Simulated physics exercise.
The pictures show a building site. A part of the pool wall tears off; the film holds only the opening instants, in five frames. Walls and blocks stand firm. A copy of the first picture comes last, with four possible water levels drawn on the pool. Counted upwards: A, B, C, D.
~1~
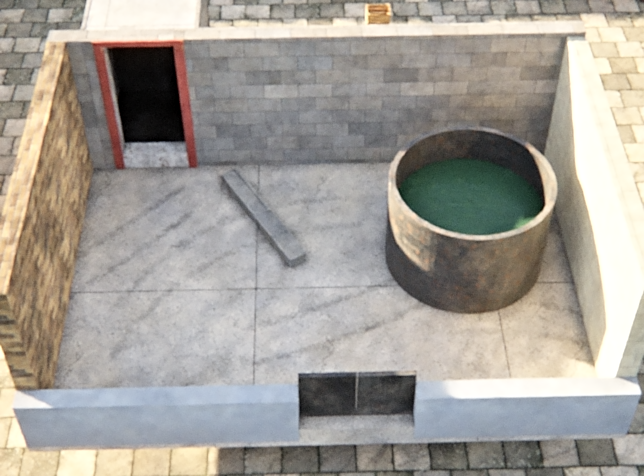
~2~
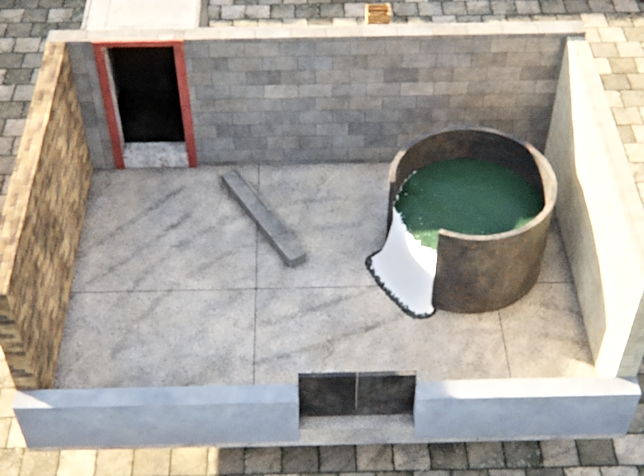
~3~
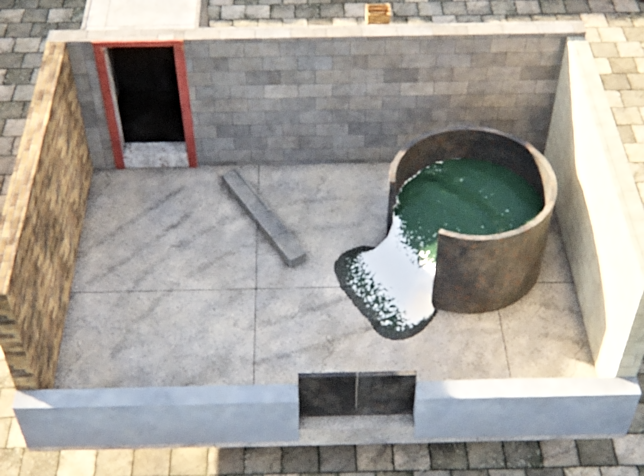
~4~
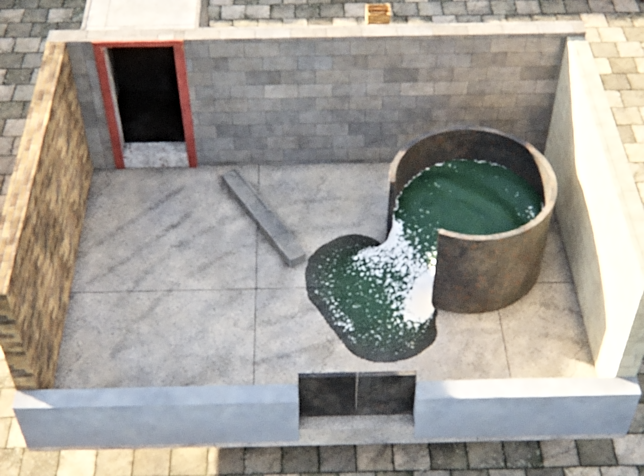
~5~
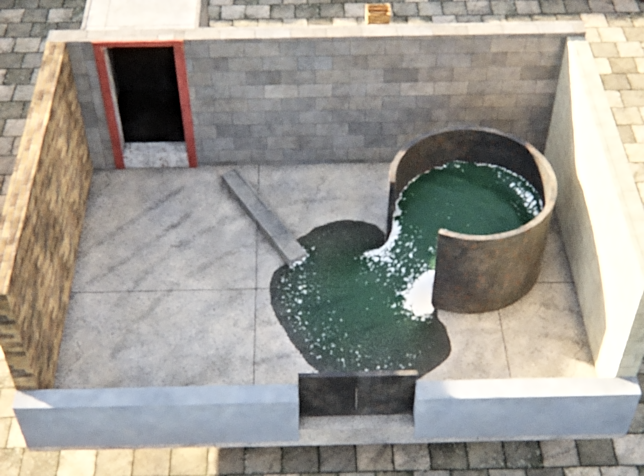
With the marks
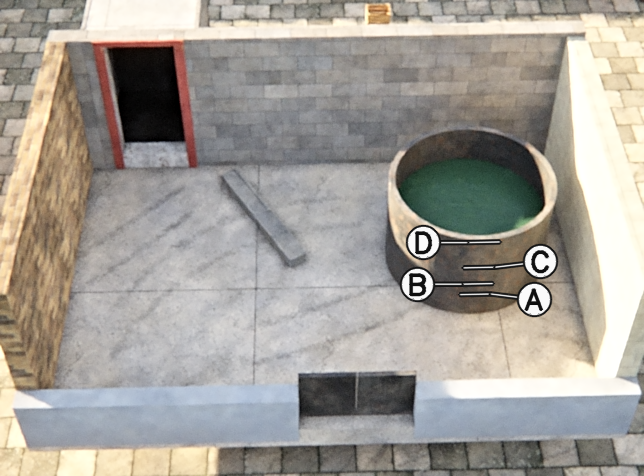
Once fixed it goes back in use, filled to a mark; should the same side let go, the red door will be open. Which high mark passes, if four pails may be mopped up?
The answer is mark C.
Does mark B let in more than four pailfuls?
No, not at all.
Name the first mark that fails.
D it is.
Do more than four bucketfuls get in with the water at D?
Yes.
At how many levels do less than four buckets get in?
Three.
On the marked copy, A at (475, 294); B at (477, 283); C at (479, 267); D at (483, 242); from the bottom up A, B, C, D.
If A is chosen, nothing gets over.
If B is chosen, nothing gets over.
If C is chosen, a splash gets over, under a bucket.
If D is chosen, about 10 bucketfuls get in.
